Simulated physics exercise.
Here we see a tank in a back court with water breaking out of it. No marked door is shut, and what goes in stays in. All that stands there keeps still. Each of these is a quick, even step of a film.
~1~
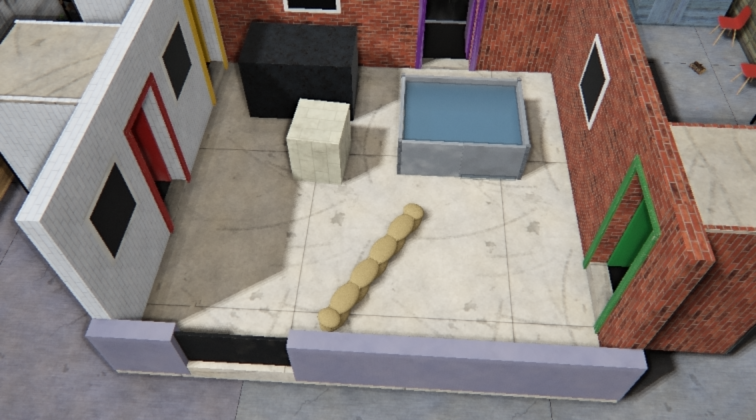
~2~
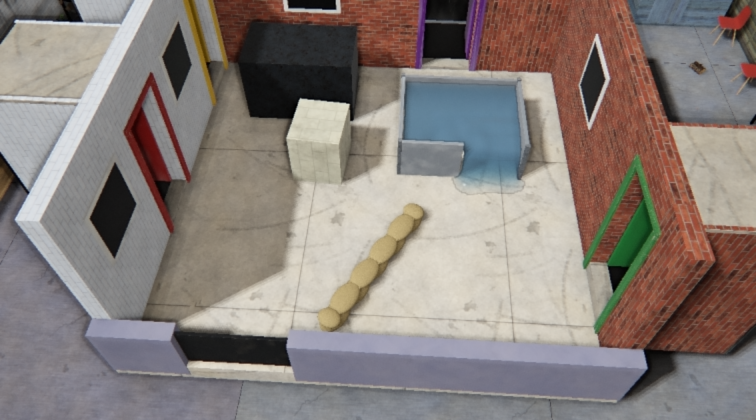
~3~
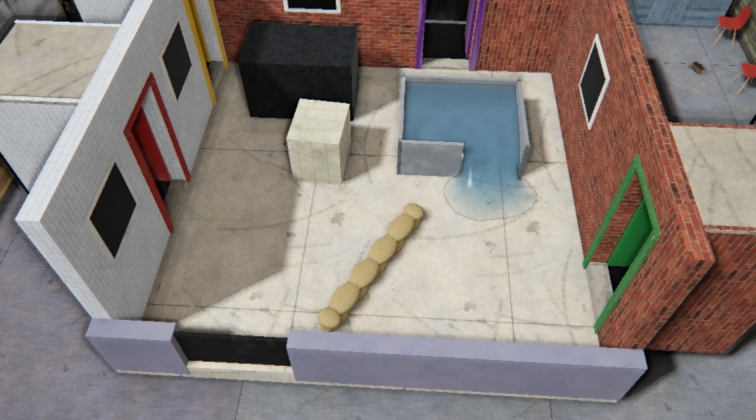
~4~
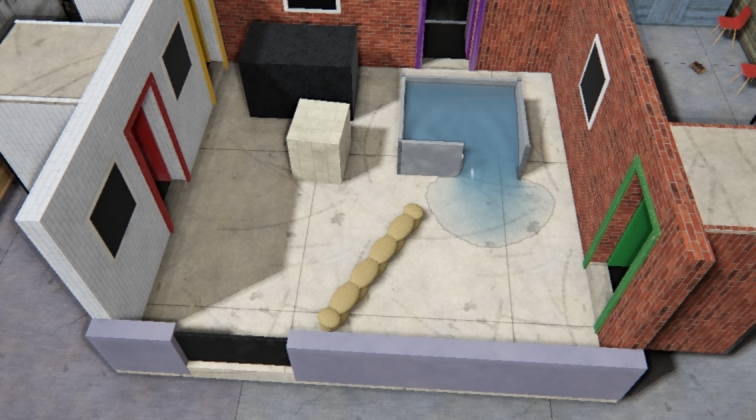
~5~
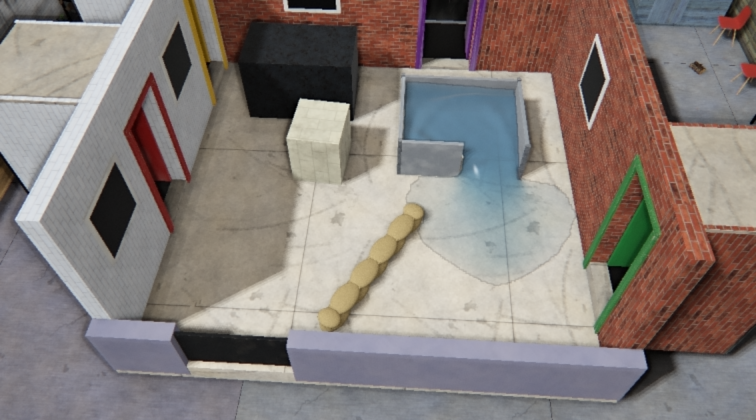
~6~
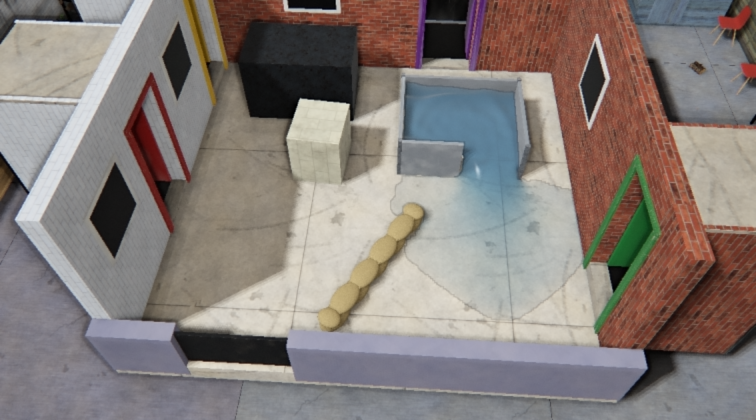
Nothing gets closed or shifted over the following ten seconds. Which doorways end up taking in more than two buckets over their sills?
In order: The green door is not overrun past two buckets; the red door is not overrun past two buckets; the purple door is not overrun past two buckets; the yellow door is not overrun past two buckets.
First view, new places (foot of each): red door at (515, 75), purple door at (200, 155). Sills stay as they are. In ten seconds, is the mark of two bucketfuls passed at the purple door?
Note - purple door ends up lower.
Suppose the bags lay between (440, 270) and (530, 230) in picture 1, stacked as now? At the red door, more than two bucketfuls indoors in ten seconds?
Well, the red door exceeds the limit.
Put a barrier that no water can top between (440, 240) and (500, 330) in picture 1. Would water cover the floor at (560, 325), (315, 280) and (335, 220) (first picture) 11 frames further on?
Taking the points in the order given, they are inundated, high and dry and high and dry.
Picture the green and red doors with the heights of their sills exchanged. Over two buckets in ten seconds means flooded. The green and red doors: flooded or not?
After the swap, the green door overflows while the red door falls short.
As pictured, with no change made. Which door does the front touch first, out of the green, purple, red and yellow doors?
That would be the door marked green, ahead of the rest.
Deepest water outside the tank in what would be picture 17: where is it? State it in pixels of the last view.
My estimate is about (585, 371).
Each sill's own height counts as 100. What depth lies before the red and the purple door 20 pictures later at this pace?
I'd put the first at close to 0 per cent and the second at close to 0 per cent.
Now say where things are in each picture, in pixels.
Still water in the tank at (462, 113), in the first picture.
Water pours out at (490, 165) and has run to (518, 187), in the second picture.
Water pours out at (490, 167) and has run to (471, 215), in the third picture.
The front is at (476, 240), out from the gap at (489, 168), in the fourth picture.
The front is at (499, 279), out from the gap at (489, 167), in the fifth picture.
Water pours out at (490, 167) and has run to (510, 313), in the sixth picture.
A moment on, water covers 30 % of the floor; the green door wet at the sill, nothing in, the red door not reached, the purple door not reached, the yellow door not reached.
Next, water covers 30 % of the floor; the green door wet at the sill, nothing in, the red door not reached, the purple door not reached, the yellow door not reached.
Then, water covers 40 % of the floor; the green door under two buckets in, the red door not reached, the purple door not reached, the yellow door not reached.
Later, water covers 55 % of the floor; the green door under two buckets in, the red door wet at the sill, nothing in, the purple door not reached, the yellow door not reached.
In the end, water covers 85 % of the floor; the green door under two buckets in, the red door wet at the sill, nothing in, the purple door wet at the sill, nothing in, the yellow door wet at the sill, nothing in.
